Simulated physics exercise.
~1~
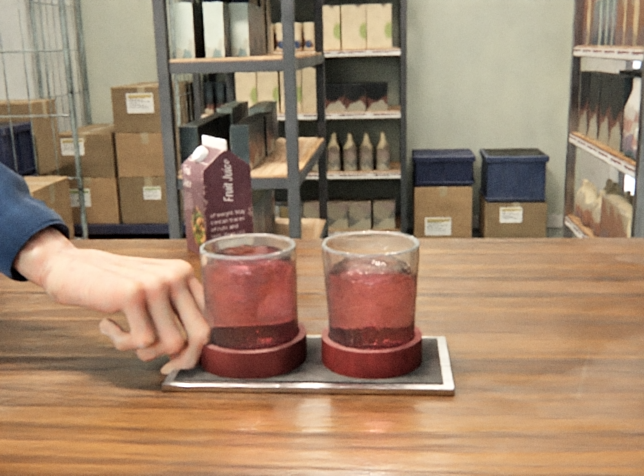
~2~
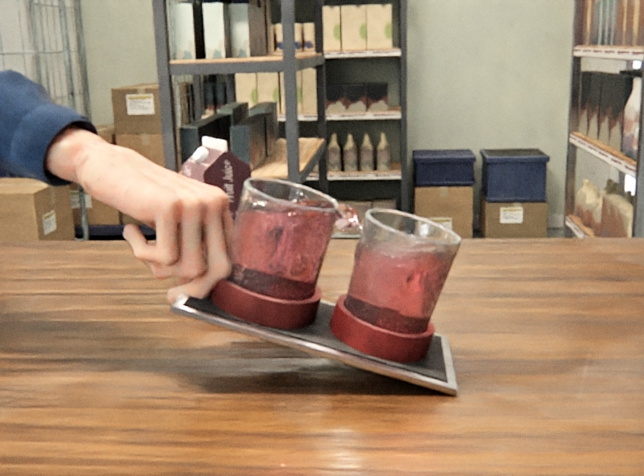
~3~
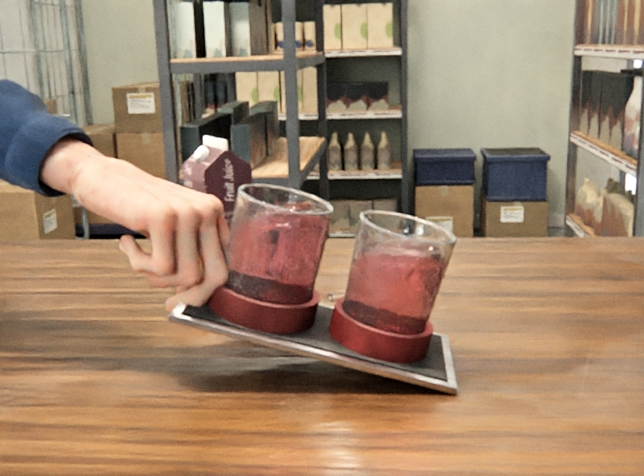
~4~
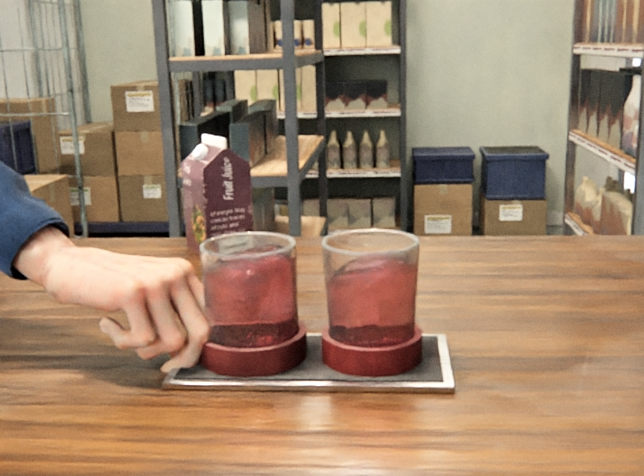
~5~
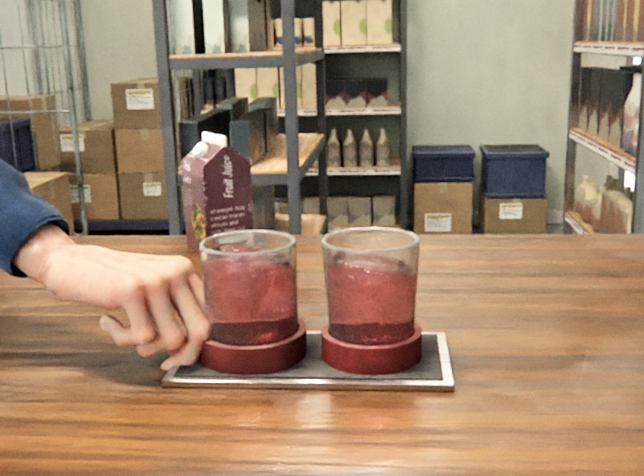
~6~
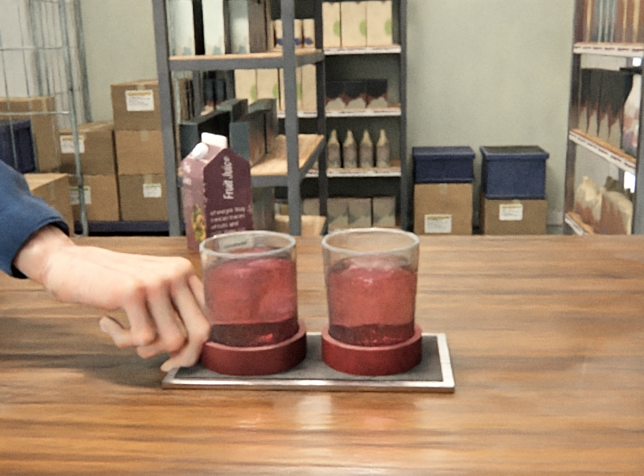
A hand in a blue sleeve reaches in from the left to grip a dark, silver-edged tray on a wooden table, seen from the front in a storeroom with shelves and cardboard boxes. Two clear open vessels of reddish liquid stand side by side in red holders on the tray, with a purple juice carton behind the left one. The hand lifts the tray's left edge, tilting everything to the right, and liquid slops over the left vessel's rim. The hand then lowers the edge back down. At the end the tray lies flat, both vessels upright in their holders, the hand still beside them.
